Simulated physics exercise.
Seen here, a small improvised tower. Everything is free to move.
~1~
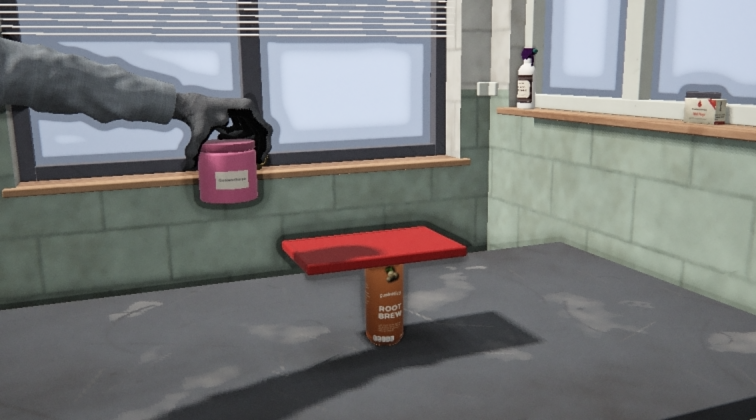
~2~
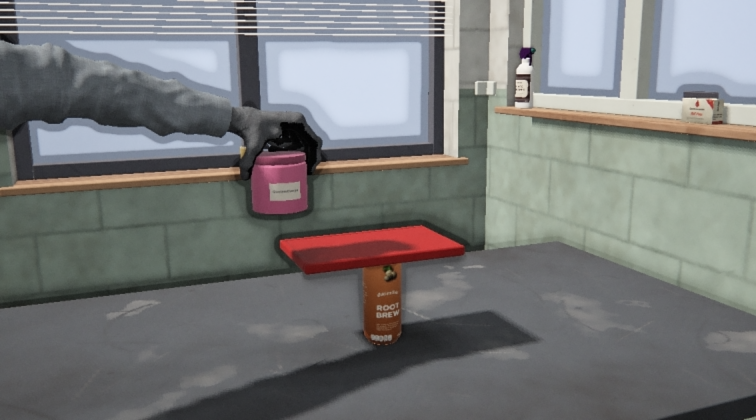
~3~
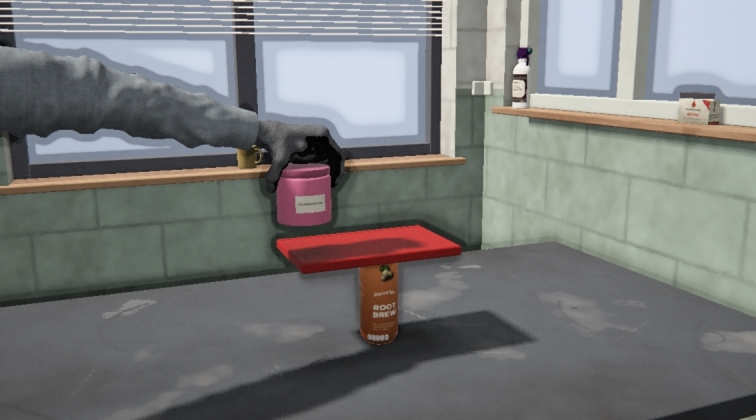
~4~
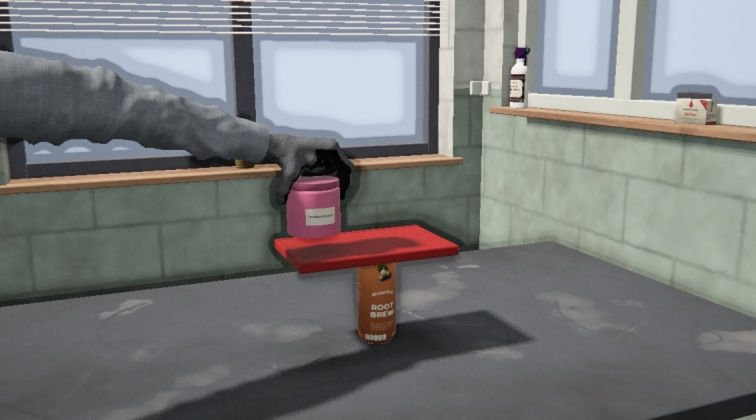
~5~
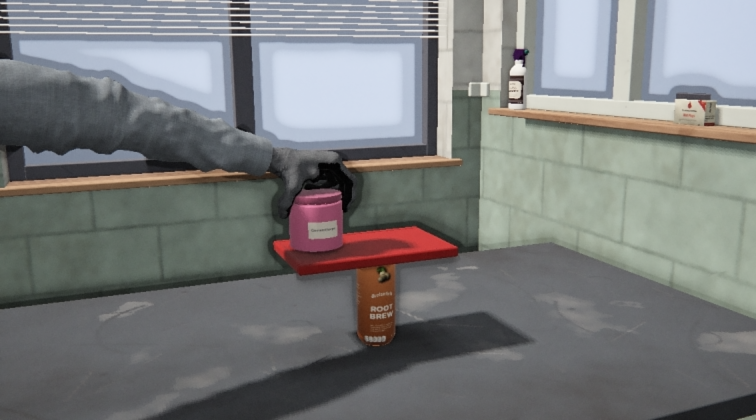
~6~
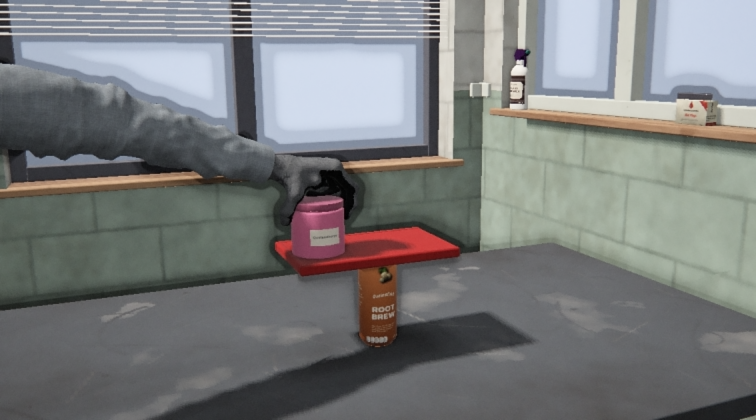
A grey-sleeved arm with a black-gloved hand carries a pink jar rightward and down over a grey tabletop, seen from slightly above in a room with green block walls and windows. A red board sits across an upright orange can, with a bottle and small container on the right sill. The hand lowers the jar onto the board's left part and keeps hold, while the view shifts very slightly.
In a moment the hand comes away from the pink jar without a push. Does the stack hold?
Here the stack loses its balance.
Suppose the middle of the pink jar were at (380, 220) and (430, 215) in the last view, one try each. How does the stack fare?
First try: It stays up; second try: It gives way.
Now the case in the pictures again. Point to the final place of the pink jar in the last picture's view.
Around (217, 353).
Then, 0.40 s after the last picture, pink jar now fallen; red lid on its side.
Then, 0.60 s after the last picture, red lid now fallen.
By the end, fallen, red lid and pink jar; orange can in place. Seen from the same camera at the end, pink jar near (217, 353). The stack comes apart.
